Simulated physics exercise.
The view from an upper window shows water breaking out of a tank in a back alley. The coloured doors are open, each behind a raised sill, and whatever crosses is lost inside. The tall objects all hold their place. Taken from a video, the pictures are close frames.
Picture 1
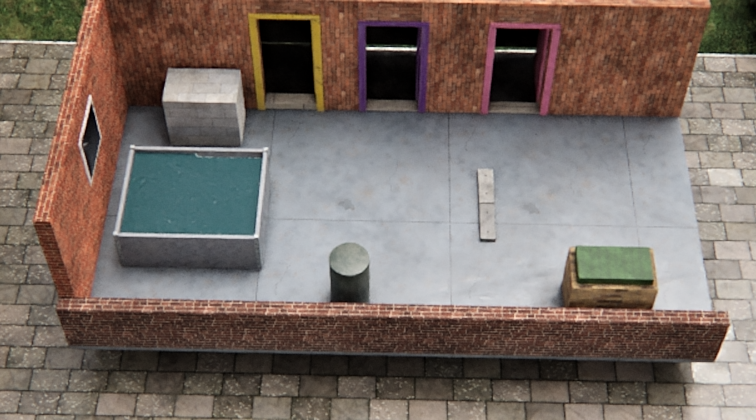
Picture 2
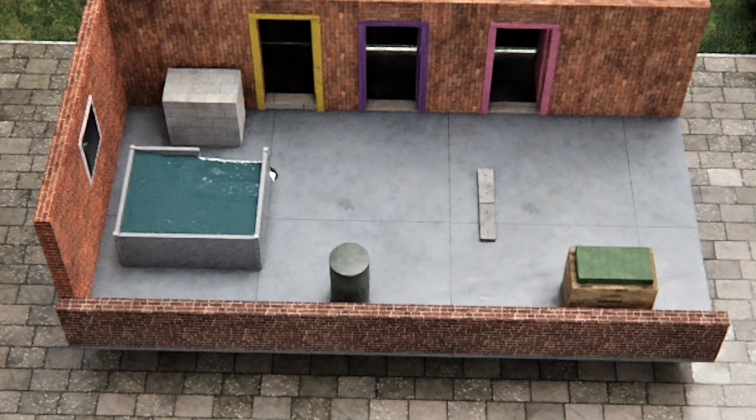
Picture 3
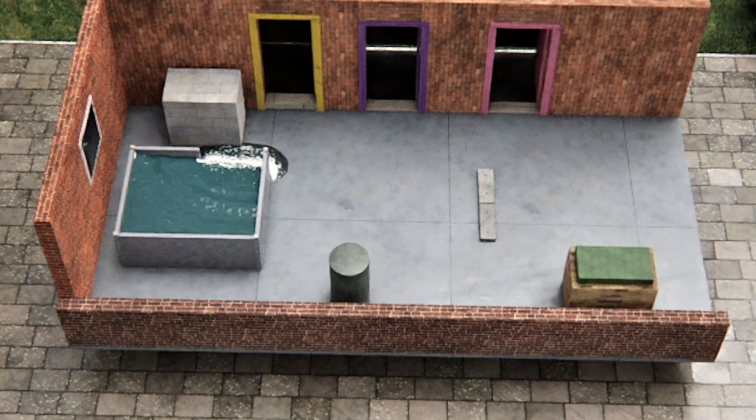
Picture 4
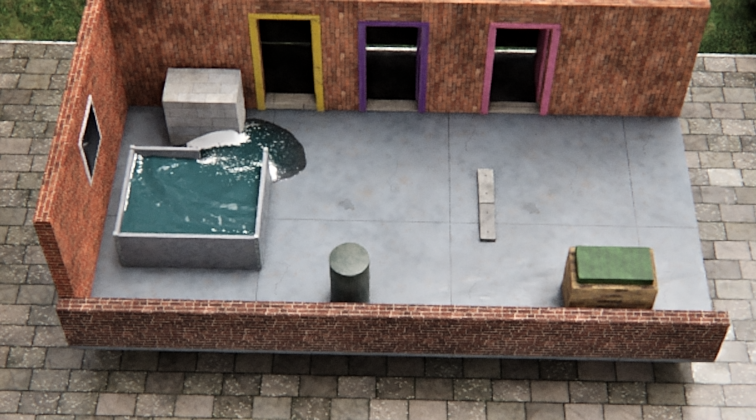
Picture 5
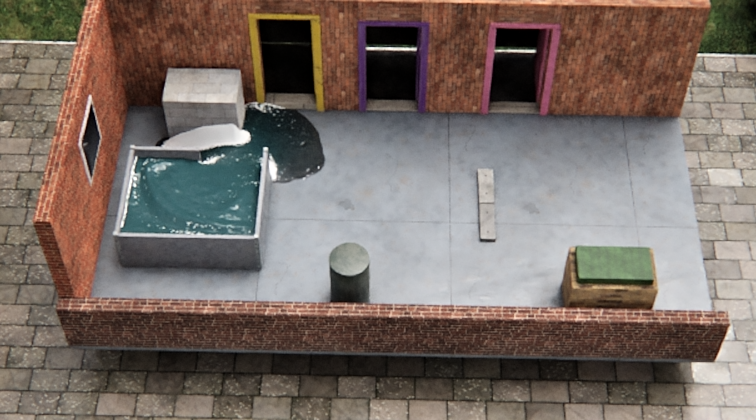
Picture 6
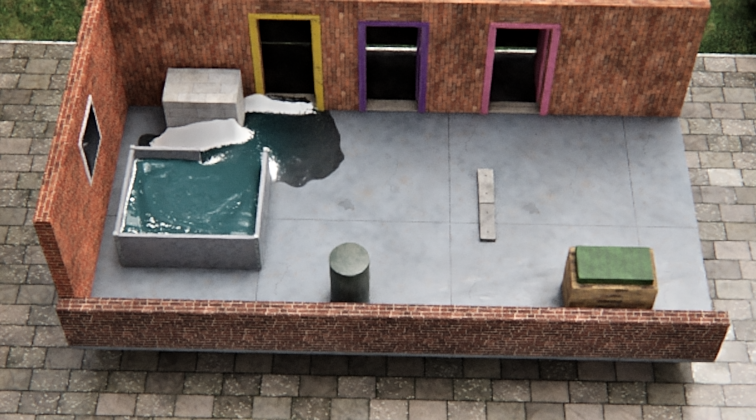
In the video, still water in an open tank in a brick-walled yard begins pouring through a gap on the tank's far side, then spreads across the grey paving, past the pale block and up to the yellow-framed doorway.
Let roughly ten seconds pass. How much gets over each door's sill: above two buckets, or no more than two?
In the end the yellow door passes two buckets. The pink door does not pass two buckets. The purple door passes two buckets.
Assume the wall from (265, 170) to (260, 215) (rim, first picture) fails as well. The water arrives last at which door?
The yellow door.
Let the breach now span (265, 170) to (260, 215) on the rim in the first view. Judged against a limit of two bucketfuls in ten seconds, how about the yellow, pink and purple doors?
My reading: Yellow door keeps below it; pink door lets more in; purple door takes more.
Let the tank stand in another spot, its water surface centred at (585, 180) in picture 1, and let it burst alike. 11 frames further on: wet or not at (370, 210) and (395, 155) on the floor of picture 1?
In the order asked: Unreached, then waterlogged.
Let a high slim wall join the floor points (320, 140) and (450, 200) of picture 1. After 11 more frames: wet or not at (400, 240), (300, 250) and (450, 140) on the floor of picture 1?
Untouched; untouched; submerged.
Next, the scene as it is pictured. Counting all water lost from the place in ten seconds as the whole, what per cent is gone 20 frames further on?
Close to 40 per cent.
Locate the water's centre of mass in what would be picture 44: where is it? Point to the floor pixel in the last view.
The water's middle lies around (281, 200).
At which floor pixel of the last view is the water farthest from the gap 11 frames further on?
About at (535, 121).
A moment on, water covers 15 % of the floor; the yellow door over two buckets in, the pink door not reached, the purple door wet at the sill, nothing in.
Next, water covers 25 % of the floor; the yellow door far over two buckets in, the pink door wet at the sill, nothing in, the purple door under two buckets in.
Then, water covers 50 % of the floor; the yellow door far over two buckets in, the pink door wet at the sill, nothing in, the purple door over two buckets in.
Later, water covers 70 % of the floor; the yellow door far over two buckets in, the pink door wet at the sill, nothing in, the purple door over two buckets in.
In the end, water covers 90 % of the floor; the yellow door far over two buckets in, the pink door wet at the sill, nothing in, the purple door over two buckets in.
